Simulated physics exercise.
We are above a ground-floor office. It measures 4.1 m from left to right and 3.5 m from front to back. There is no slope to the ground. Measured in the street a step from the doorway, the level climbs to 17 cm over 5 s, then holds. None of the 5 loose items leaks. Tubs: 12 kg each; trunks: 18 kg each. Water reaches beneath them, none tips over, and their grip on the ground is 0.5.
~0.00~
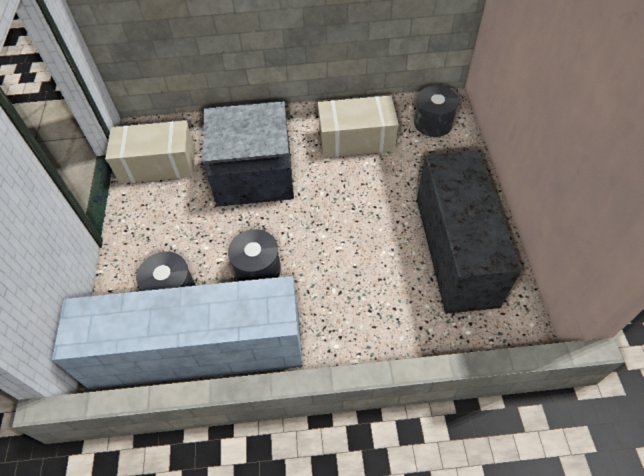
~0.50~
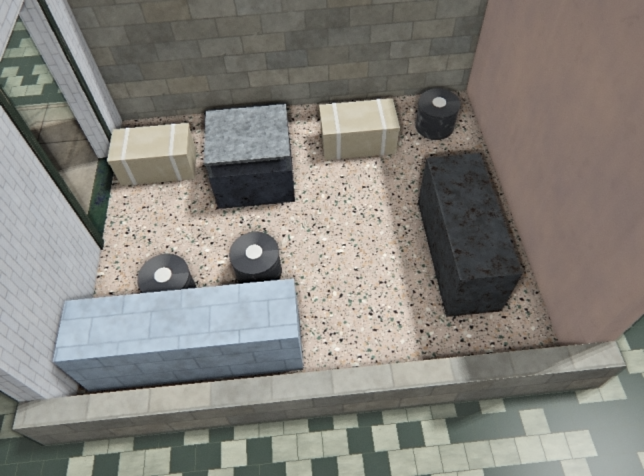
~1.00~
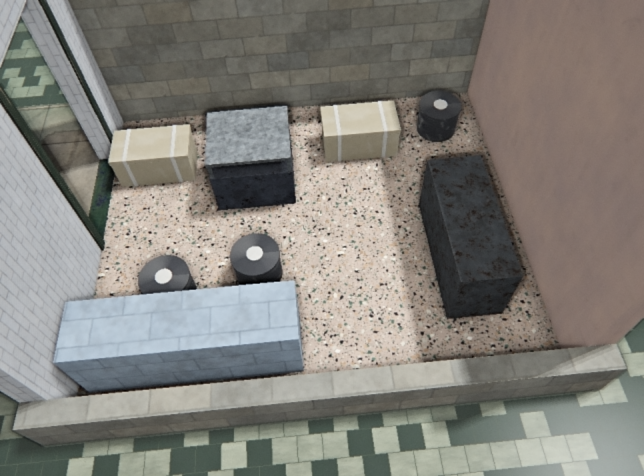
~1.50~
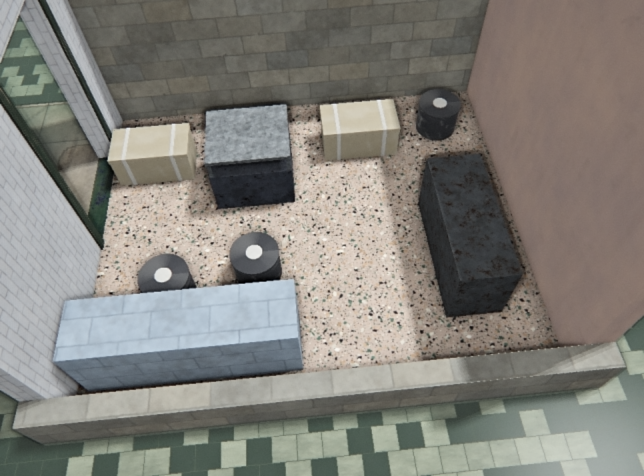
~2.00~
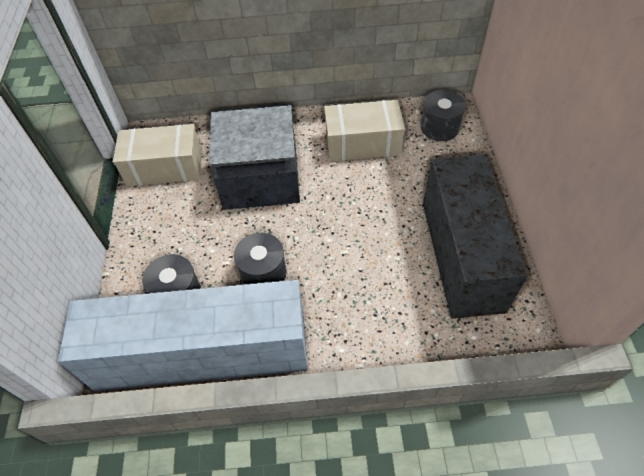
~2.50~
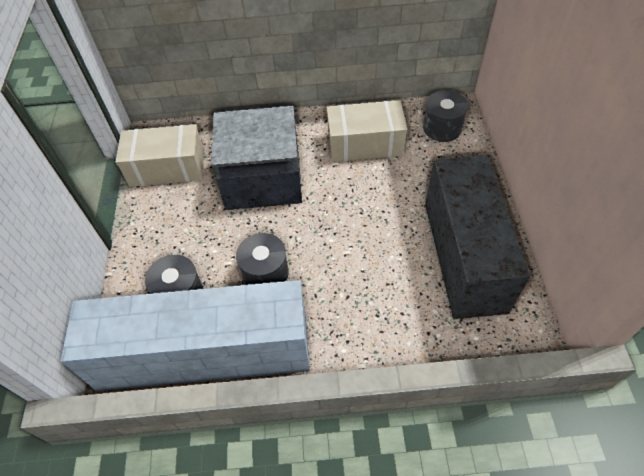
In a walled room with a speckled floor, seen from above, dark and pale blocks and dark round tubs stay in place, while the dark paving outside takes on a green tint and the view shifts very slightly.
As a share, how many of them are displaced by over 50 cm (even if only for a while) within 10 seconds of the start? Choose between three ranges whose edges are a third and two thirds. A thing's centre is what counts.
The range is the middle one, a third to two thirds.
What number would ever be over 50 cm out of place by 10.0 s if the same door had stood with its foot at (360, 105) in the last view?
That gives 1 of them.
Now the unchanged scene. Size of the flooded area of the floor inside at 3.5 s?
1.0 m2.
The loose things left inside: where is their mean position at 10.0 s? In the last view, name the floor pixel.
Close to pixel (336, 187).
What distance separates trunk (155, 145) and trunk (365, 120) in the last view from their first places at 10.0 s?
In turn: 150 cm, 20 cm.
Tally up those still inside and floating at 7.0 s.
It comes to 0.
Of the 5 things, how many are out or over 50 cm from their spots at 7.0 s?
Tally: 1.
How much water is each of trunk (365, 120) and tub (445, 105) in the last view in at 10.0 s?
First roughly 5 cm, second roughly 7 cm.
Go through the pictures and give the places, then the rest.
The first frame shows a tub at (438, 100), on the bottom; a tub at (253, 250) rests on the ground; 0.0 m2 under water; 0 of 5 have shifted.
The second frame shows a tub at (439, 103) rests on the ground; a tub at (254, 252) rests on the ground; 0.0 m2 under water; 0 of 5 have shifted.
The third frame shows a tub at (440, 105), on the bottom; a tub at (255, 254), on the bottom; 0.0 m2 under water; 0 of 5 have shifted.
The fourth frame shows a tub at (440, 103) rests on the ground; a tub at (254, 252), on the bottom; 0.0 m2 under water; 0 of 5 have shifted.
The fifth frame shows a tub at (445, 104), on the bottom; a tub at (259, 253), on the bottom; 0.0 m2 under water; 0 of 5 have shifted.
The sixth frame shows a tub at (447, 104), on the bottom; a tub at (261, 253), on the bottom; 0.1 m2 under water; 0 of 5 have shifted.
After 3.5 s 0 of 5 are over 50 cm from their spots; 0 afloat.
After 4.5 s 0 of 5 are over 50 cm from their spots; 0 afloat.
After 7.0 s 1 of 5 are over 50 cm from their spots; 0 afloat.
After 10.0 s 2 of 5 are over 50 cm from their spots, and 2 have been at some point; 2 afloat.
